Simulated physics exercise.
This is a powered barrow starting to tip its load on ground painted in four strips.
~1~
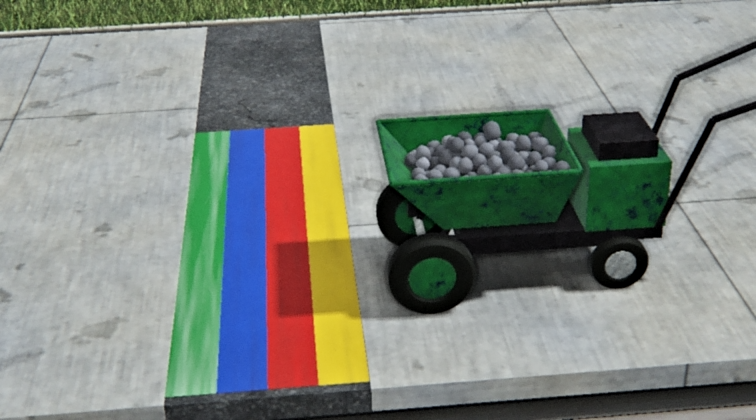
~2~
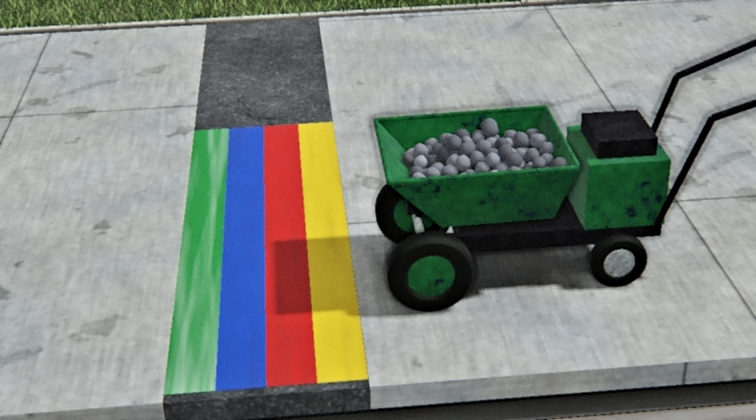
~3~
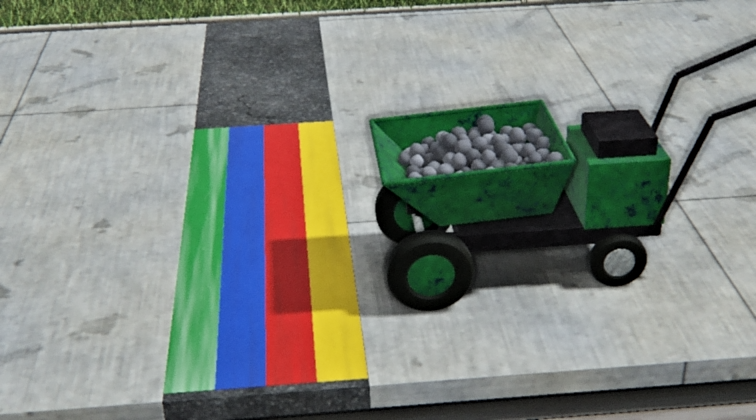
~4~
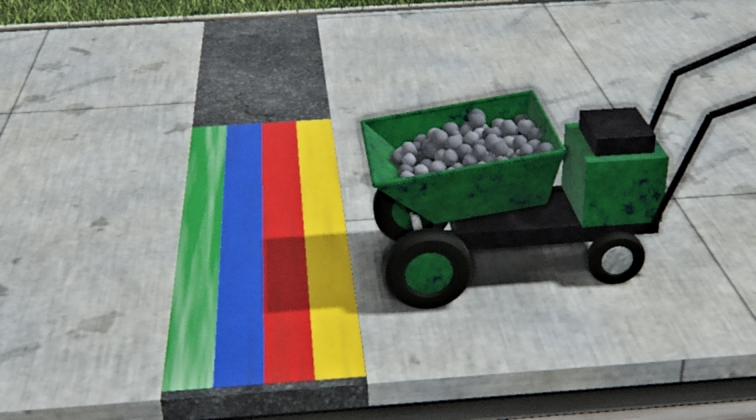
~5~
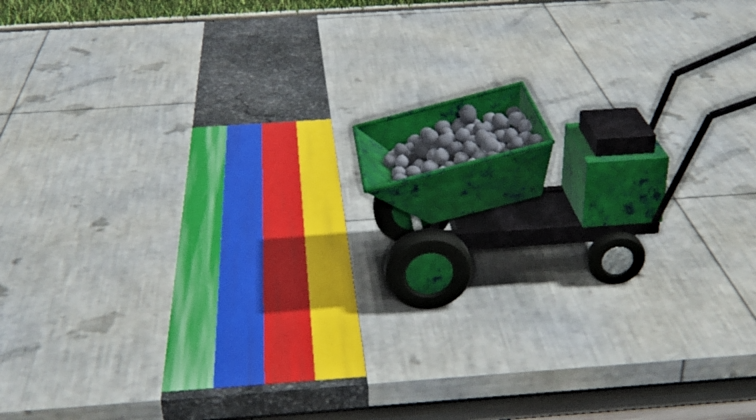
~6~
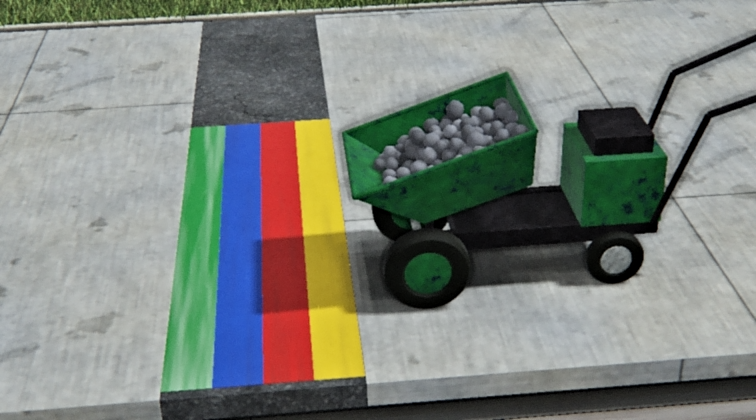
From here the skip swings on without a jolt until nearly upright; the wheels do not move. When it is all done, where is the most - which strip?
On the red strip.
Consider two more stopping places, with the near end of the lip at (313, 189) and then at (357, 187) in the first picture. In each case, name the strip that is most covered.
At the first spot the green one, at the second the blue one.
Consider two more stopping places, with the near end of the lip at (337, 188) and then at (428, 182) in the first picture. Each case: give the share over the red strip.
In order: 0 % and 30 %.
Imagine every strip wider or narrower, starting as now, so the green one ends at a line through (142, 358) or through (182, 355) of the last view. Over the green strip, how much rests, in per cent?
Roughly 10 per cent first, then 20 per cent.
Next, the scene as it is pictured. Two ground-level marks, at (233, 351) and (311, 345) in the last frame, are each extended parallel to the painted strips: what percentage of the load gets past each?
In order: Near 30 %, then 80 %.
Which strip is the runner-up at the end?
Second: Blue.
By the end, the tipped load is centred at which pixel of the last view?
Roughly pixel (261, 280).
Just after the last frame, skip tipped steeply; every one in the skip.
A moment on, skip tipped steeply; the larger part in the skip; roughly a quarter over the red strip; about a tenth over the blue strip; just a few falling.
Further on, skip tipped right over; about a tenth in the skip; just a few over the yellow strip; roughly a third over the red strip; roughly a quarter over the blue strip; about a tenth over the green strip; about a tenth off the paint.
When it is over, skip tipped right over; about a tenth in the skip; about a tenth over the yellow strip; roughly a third over the red strip; roughly a quarter over the blue strip; about a tenth over the green strip; about a tenth off the paint.
